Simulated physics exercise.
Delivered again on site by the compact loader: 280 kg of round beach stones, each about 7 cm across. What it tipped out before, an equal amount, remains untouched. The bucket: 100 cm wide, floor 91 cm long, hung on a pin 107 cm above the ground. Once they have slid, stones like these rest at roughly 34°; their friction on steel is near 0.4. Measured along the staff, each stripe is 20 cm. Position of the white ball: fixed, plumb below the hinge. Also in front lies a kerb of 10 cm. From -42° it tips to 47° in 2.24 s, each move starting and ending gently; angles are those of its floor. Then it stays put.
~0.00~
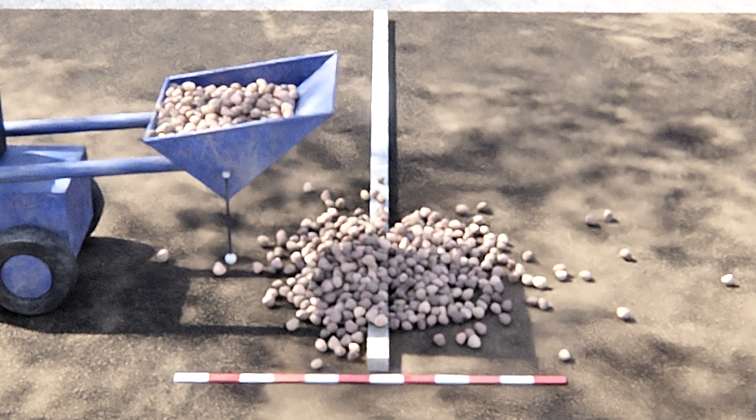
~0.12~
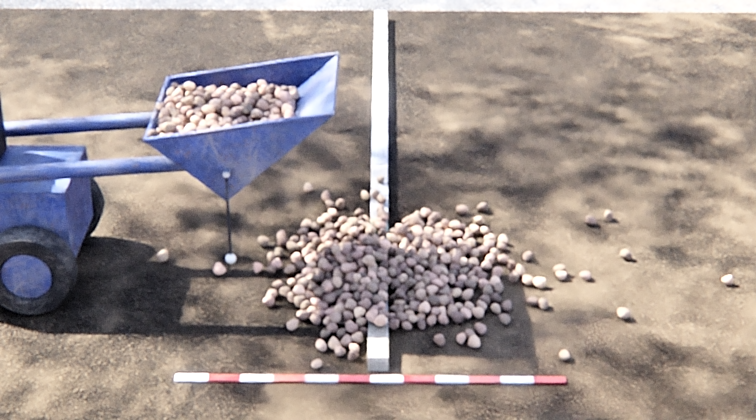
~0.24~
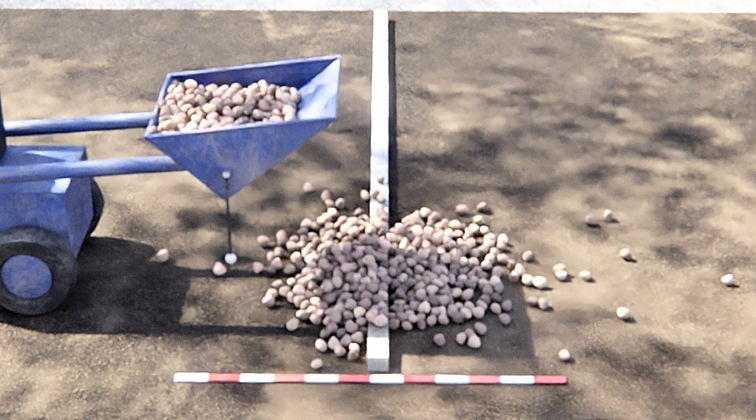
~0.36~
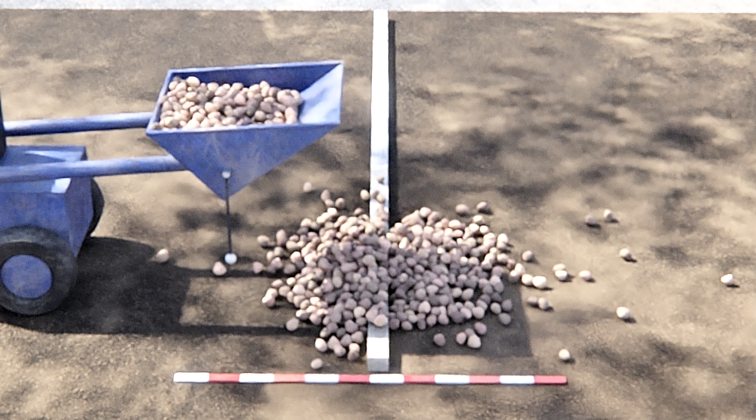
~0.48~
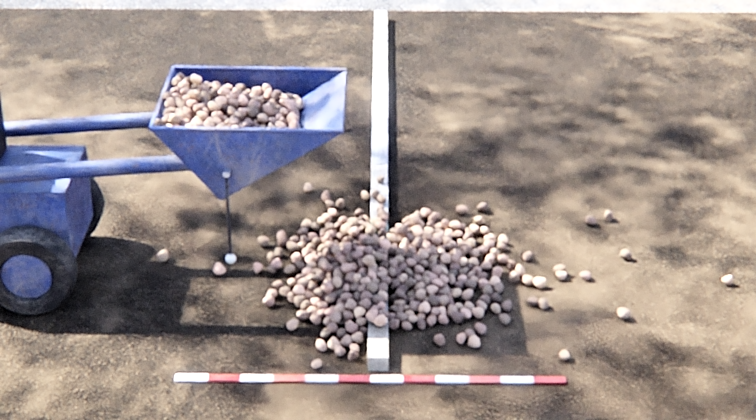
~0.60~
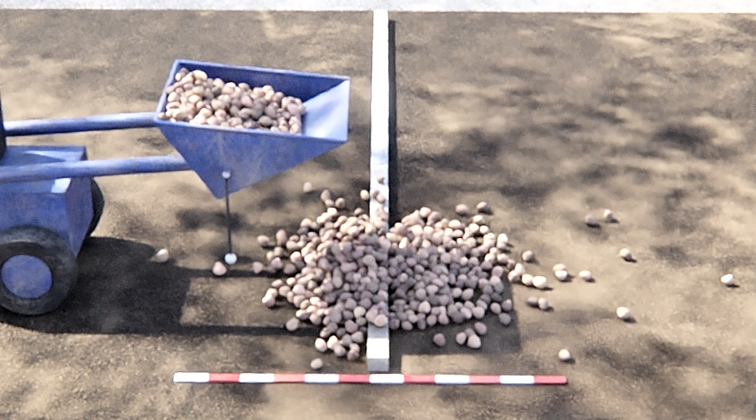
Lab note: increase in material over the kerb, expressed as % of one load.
Increase: 23 %.
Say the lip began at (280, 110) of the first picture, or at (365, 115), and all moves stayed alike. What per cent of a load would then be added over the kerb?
Near 0 in a hundred, then near 55 in a hundred.
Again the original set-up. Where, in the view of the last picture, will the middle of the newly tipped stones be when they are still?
(344, 260).
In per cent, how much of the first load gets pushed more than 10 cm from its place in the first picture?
Close to 10 in a hundred of them.
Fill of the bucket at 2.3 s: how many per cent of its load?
It holds some 0 per cent.
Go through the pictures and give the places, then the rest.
In the first frame, lip at (333, 113), floor tilted -42°, highest stones at (230, 97). The earlier load is highest near (367, 253), 19 cm above ground level, 53 % on this side of the kerb, 47 % over the kerb.
In the second frame, lip at (333, 114), floor tilted -41°, highest stones at (223, 99); the stones move at 0.0 m/s on average.
In the third frame, lip at (336, 118), floor tilted -39°, highest stones at (209, 95); the stones move at 0.1 m/s on average.
In the fourth frame, the bucket is at -36°, its lip at (339, 124); the top of the load is at (190, 89); the stones move at 0.1 m/s on average.
In the fifth frame, the bucket is at -31°, its lip at (343, 132); the top of the load is at (186, 86); the stones move at 0.1 m/s on average.
In the sixth frame, the bucket is at -26°, its lip at (346, 141); the top of the load is at (189, 82); the stones move at 0.2 m/s on average.
After 1.7 s the floor is at 33°; in per cent of one load, 89 in the bucket, 65 on this side of the kerb, 47 over the kerb; the foremost stones are at (610, 262).
After 2.3 s the floor is at 47°; in per cent of one load, 2 in the bucket, 132 on this side of the kerb, 66 over the kerb; the foremost stones are at (610, 262).
After 2.7 s the floor is at 47°; in per cent of one load, 0 in the bucket, 131 on this side of the kerb, 69 over the kerb; the foremost stones are at (610, 262).
After 5.2 s the floor is at 47°; in per cent of one load, 0 in the bucket, 131 on this side of the kerb, 69 over the kerb; the foremost stones are at (610, 262). Net gain over the kerb, 23.
